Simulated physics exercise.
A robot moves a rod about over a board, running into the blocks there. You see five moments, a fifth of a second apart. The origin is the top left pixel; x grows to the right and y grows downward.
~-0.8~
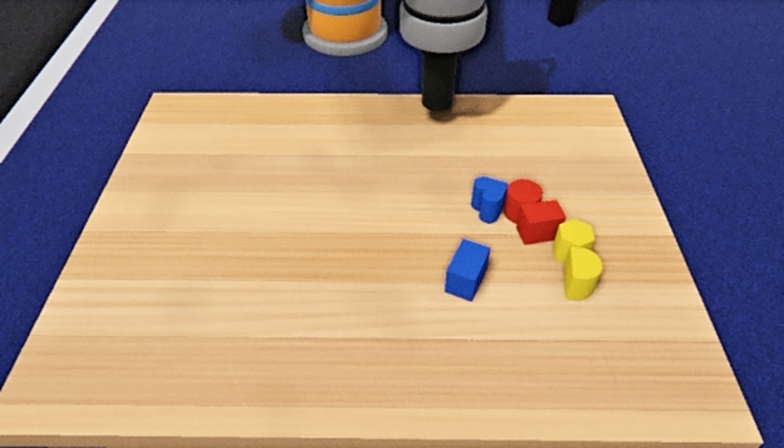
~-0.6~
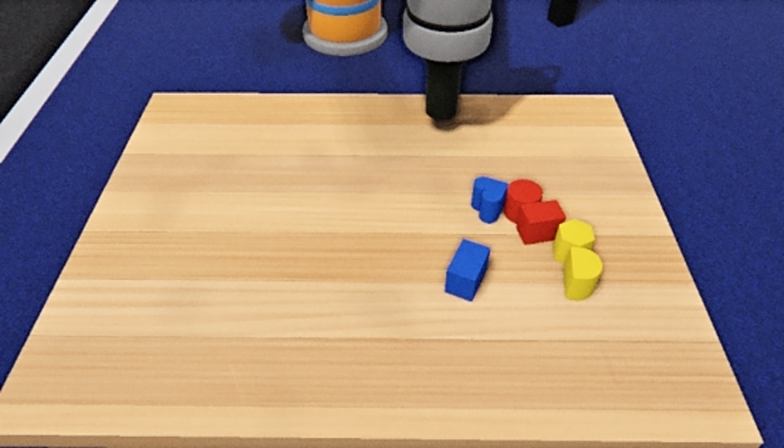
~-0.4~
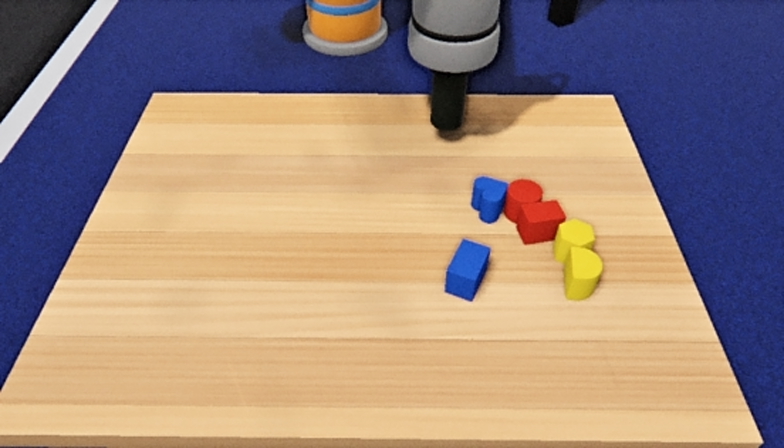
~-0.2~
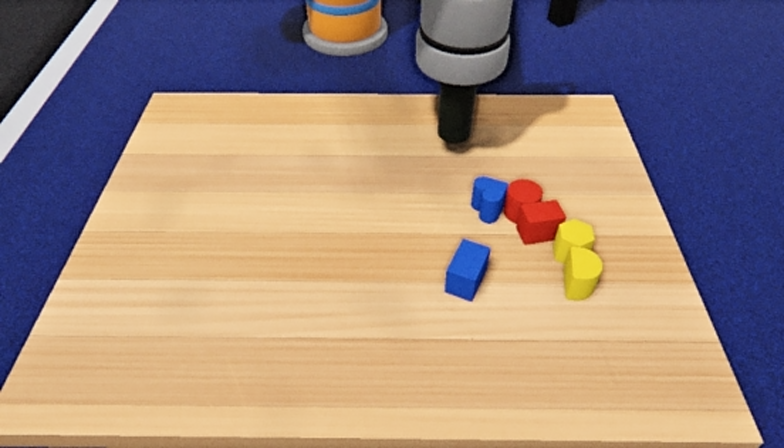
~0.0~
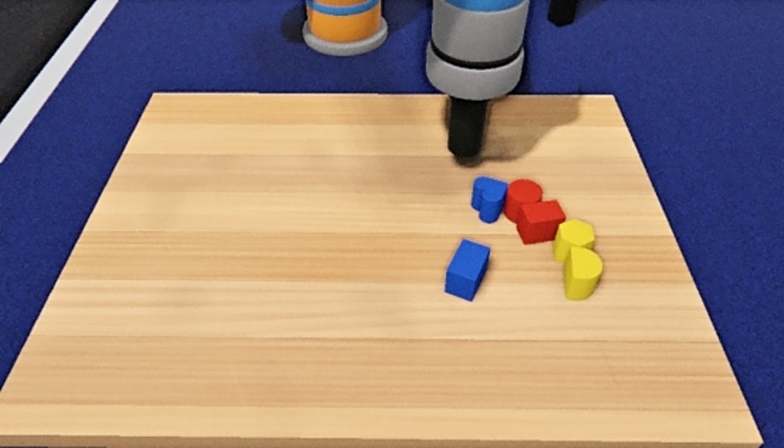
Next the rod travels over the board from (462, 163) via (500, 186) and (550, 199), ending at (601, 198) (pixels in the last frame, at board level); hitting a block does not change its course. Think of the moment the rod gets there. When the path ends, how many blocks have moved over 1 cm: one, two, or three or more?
Going by the path, two blocks will move.
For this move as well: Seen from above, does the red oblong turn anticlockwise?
Yes, I think so.
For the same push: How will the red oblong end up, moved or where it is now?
It's moved.
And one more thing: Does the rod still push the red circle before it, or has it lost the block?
I think it loses its spot in front.
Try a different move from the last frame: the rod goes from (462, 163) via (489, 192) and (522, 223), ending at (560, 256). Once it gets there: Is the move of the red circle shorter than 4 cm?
No, that is not how it ends up.
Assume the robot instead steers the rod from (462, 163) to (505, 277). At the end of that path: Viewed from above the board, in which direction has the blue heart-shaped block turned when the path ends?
From overhead, the rotation is counterclockwise.
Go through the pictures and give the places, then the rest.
The first picture shows rod's lower end at (437, 103); blue heart-shaped block at (491, 187); red circle at (526, 190); red oblong at (544, 211); yellow six-sided block at (577, 232).
The second picture shows rod at (441, 111); blocks still.
The third picture shows rod at (446, 122); blocks still.
The fourth picture shows rod at (454, 133); blocks still.
The fifth picture shows rod at (464, 147); blue heart-shaped block at (491, 187); red circle at (526, 190); red oblong at (544, 211); yellow six-sided block at (577, 232).
What follows on the original path. One third of the way, rod at (504, 171); nothing pushed yet.
Two thirds of the way, rod at (555, 183); red circle at (539, 198); red oblong at (548, 225), turned 25° anticlockwise; yellow six-sided block at (582, 236).
At the end, rod at (606, 182); blue heart-shaped block still; red circle at (539, 198); red oblong at (548, 225), turned 25° anticlockwise; yellow six-sided block at (582, 236).
